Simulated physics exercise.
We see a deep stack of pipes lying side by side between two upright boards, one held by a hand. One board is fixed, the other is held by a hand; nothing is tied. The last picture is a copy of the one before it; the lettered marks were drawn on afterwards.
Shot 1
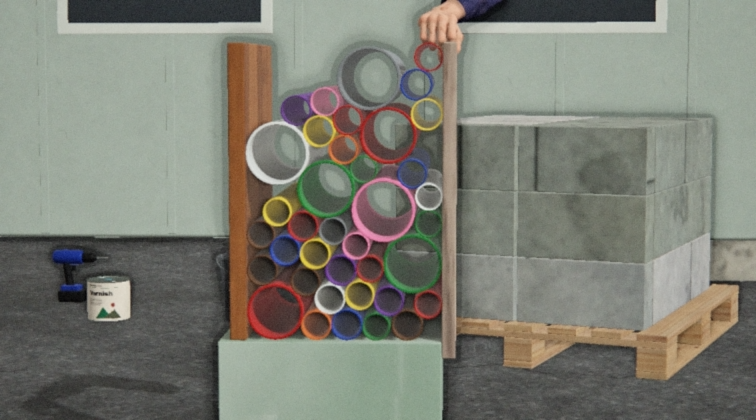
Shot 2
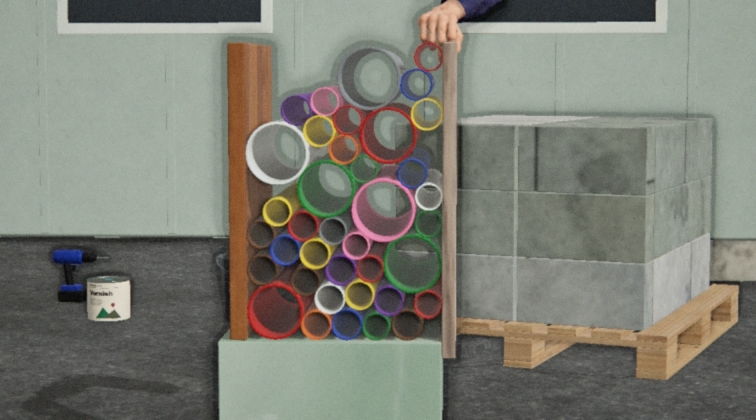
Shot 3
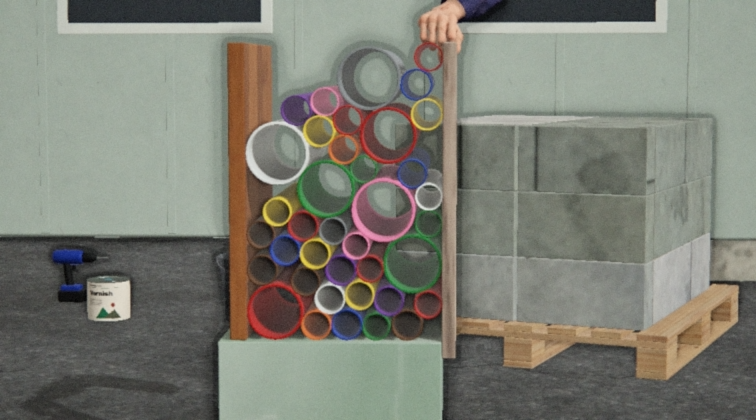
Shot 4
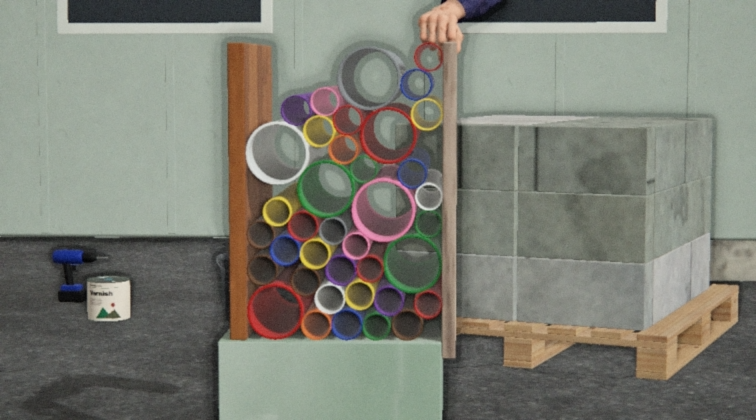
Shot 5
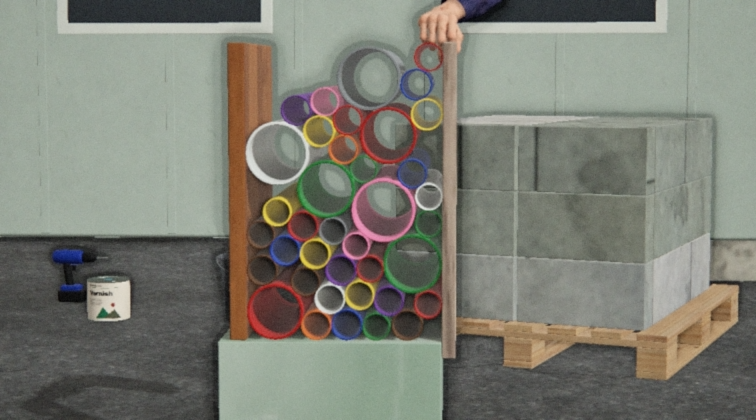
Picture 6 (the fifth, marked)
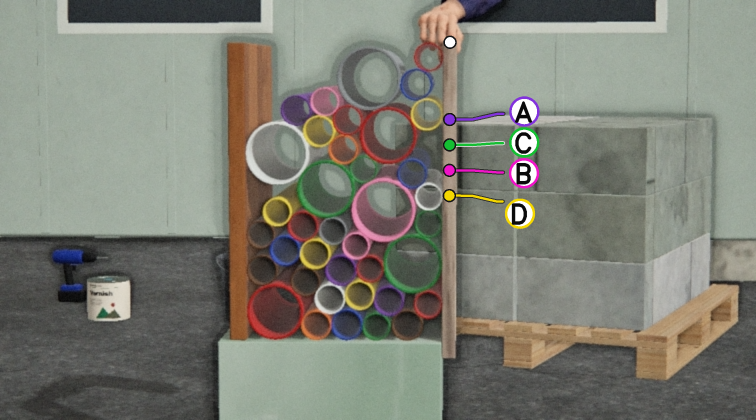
A hand in a dark blue sleeve rests on top of the right-hand upright board outside a pale green wall, seen straight on from the front. Between it and a reddish-brown board on the left, red, green, yellow, pink, white, grey, blue and purple pipes lie stacked end-on above a pale green block, with a blue drill and tin at left and grey blocks on a pallet at right. Nothing visibly moves, and the camera stays still.
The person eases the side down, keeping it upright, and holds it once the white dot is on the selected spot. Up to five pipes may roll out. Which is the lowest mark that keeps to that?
Down to D.
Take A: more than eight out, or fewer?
At A, fewer than eight.
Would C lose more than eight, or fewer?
At C, fewer than eight.
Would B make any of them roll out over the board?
Yes, at B.
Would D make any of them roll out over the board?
At D: Yes.
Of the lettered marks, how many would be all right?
Four of the four.
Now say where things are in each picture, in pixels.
The first frame shows a yellow pipe (277, 212); a yellow pipe (427, 114); a pink pipe (325, 102).
The second frame shows a pink pipe (325, 102); side board (450, 190).
The third frame shows a red pipe (275, 312); a red pipe (428, 305).
The fourth frame shows a red pipe (370, 269); a pink pipe (383, 210).
The fifth frame shows a white pipe (429, 197); a yellow pipe (277, 212); a yellow pipe (427, 114).
On the copy, A at (450, 120); B at (449, 170); C at (449, 145); D at (449, 196); the white dot at (450, 43).
On D. First, top of the board (443, 108).
Then, top of the board (443, 181).
Finally, top of the board (443, 195), three out over the board.
By contrast, A one out over the board; B two out over the board; C two out over the board.
